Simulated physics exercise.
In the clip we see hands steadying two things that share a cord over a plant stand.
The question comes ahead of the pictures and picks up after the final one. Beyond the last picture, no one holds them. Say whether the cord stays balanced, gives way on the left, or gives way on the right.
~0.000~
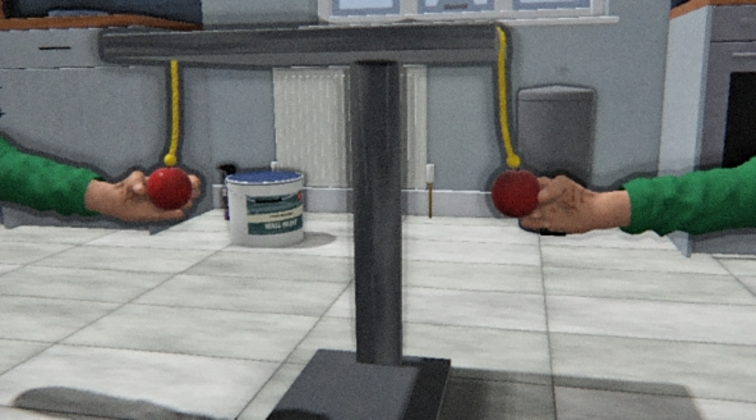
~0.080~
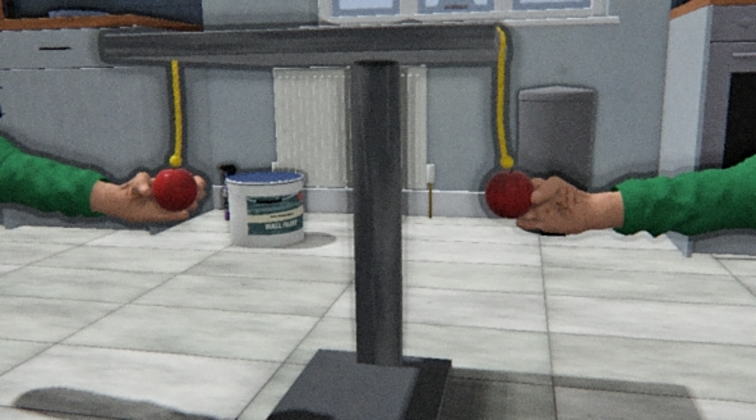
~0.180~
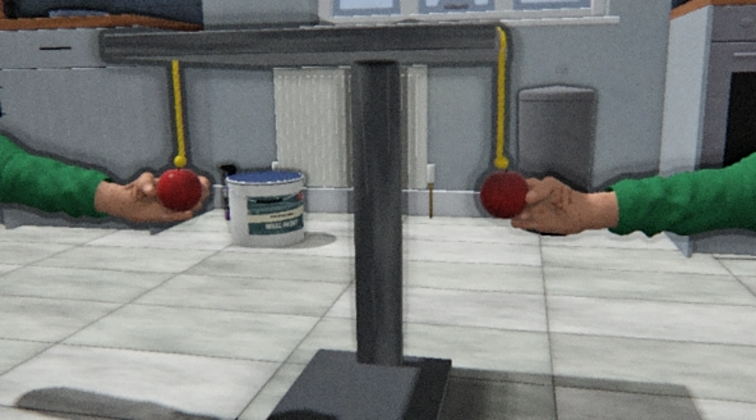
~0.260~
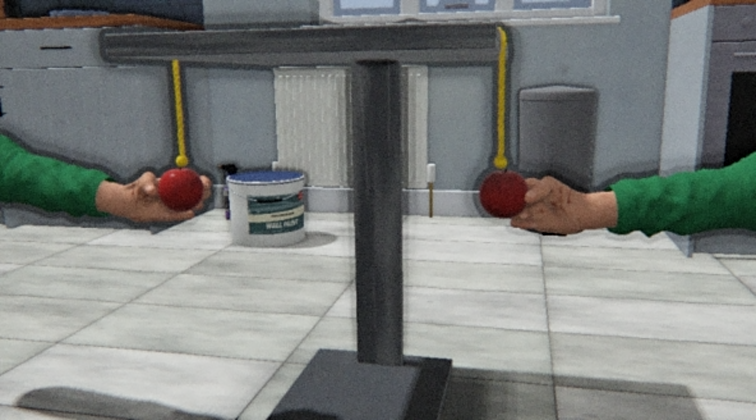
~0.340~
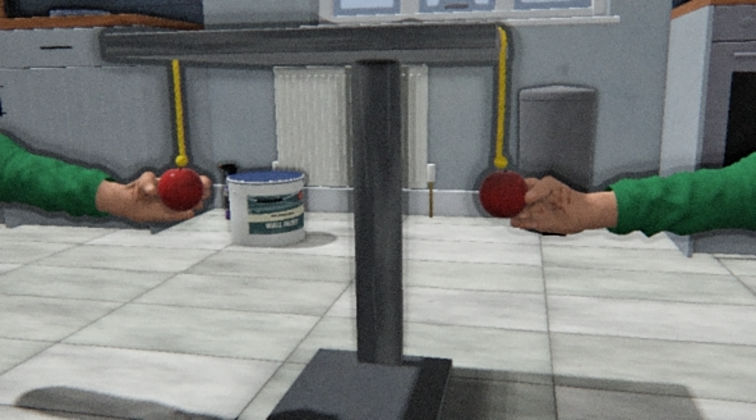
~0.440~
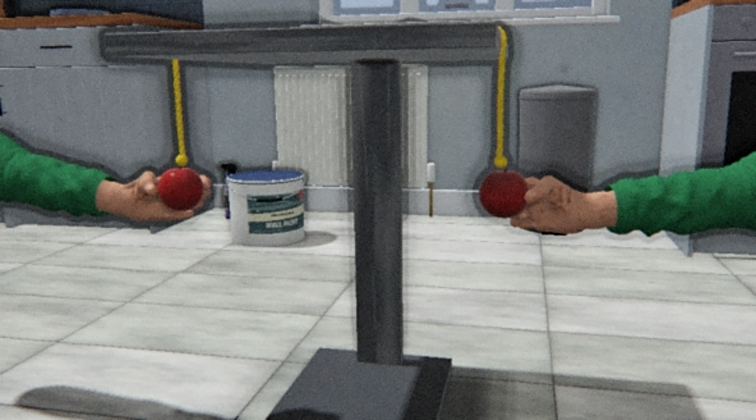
The cord stays balanced.
By 0.64 s, left apple at the same height near (183, 190); right apple at the same height near (502, 196).
By 1.02 s, left apple at the same height near (189, 190); right apple at the same height near (494, 196).
By 1.66 s, left apple at the same height near (184, 190); right apple at the same height near (499, 196).
When it is over, left apple at the same height near (182, 190); right apple at the same height near (503, 196). The cord hangs still.
